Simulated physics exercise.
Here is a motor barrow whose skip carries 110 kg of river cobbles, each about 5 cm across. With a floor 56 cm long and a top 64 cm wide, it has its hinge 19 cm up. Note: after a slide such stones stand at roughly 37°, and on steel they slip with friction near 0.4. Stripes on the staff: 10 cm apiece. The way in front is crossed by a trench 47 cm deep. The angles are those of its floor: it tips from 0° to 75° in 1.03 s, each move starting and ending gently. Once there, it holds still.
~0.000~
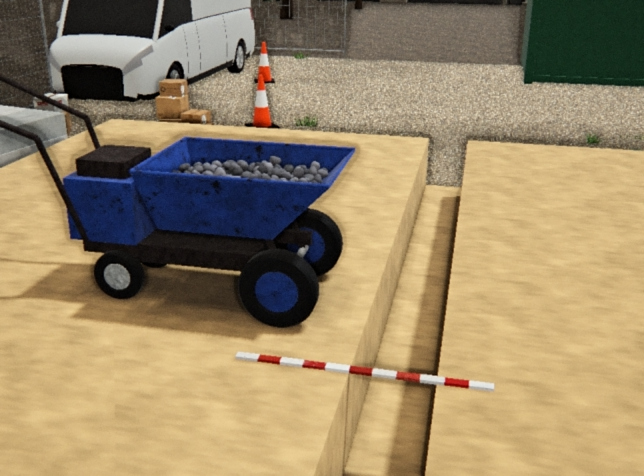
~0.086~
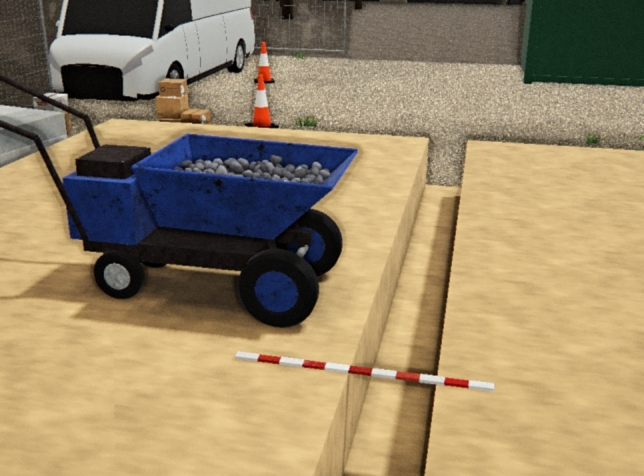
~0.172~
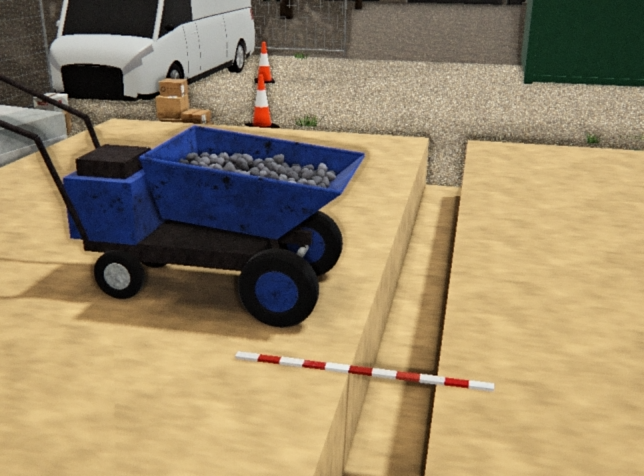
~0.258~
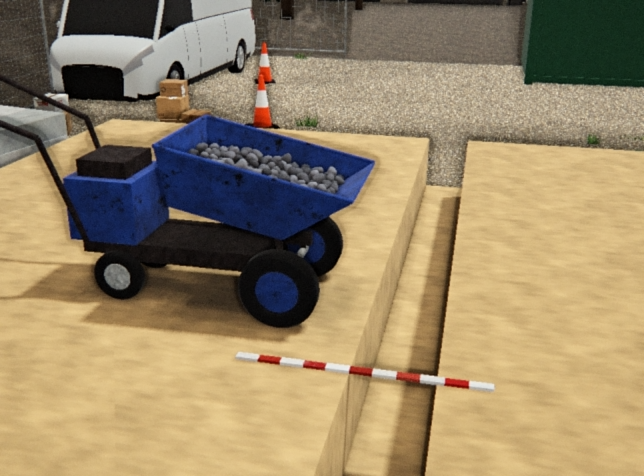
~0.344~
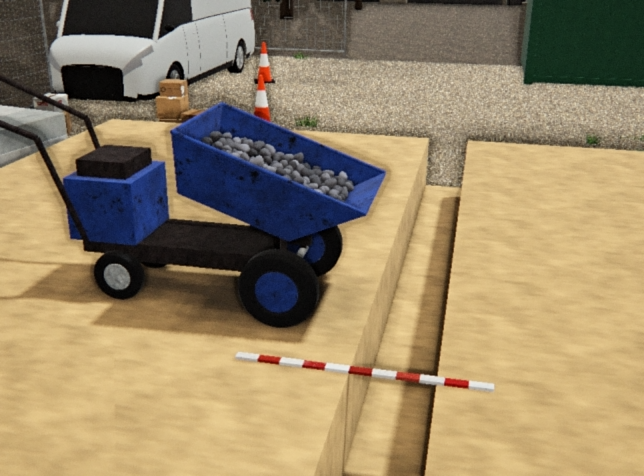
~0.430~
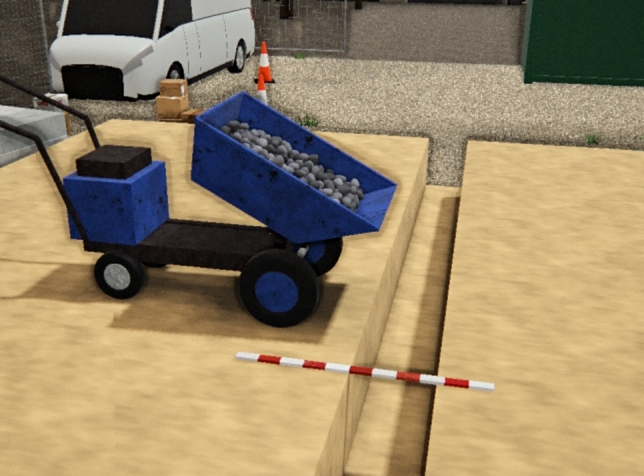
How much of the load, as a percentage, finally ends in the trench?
I would put it at about 62 per cent.
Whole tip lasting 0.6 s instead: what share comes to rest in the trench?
I'd put it at some 45 in a hundred.
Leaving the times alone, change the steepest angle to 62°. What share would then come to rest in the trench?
In that case some 55 per cent.
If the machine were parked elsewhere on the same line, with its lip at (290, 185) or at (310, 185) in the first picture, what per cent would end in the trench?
Roughly 100 in a hundred from the first, 85 in a hundred from the second.
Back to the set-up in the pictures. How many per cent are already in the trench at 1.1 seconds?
About 30 per cent by then.
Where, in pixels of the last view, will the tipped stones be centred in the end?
Their centre sits close to (430, 377).
After 0.8 s the floor is at 63°; 100 % in the skip; the foremost stones are at (400, 269).
After 1.1 s the floor is at 75°; 51 % in the skip, 31 % in the trench, 18 % past the trench; the foremost stones are at (498, 316).
After 1.5 s the floor is at 75°; 7 % in the skip, 55 % in the trench, 38 % past the trench; the foremost stones are at (611, 336).
After 3.4 s the floor is at 75°; 0 % in the skip, 62 % in the trench, 38 % past the trench; the foremost stones are past the picture's edge.
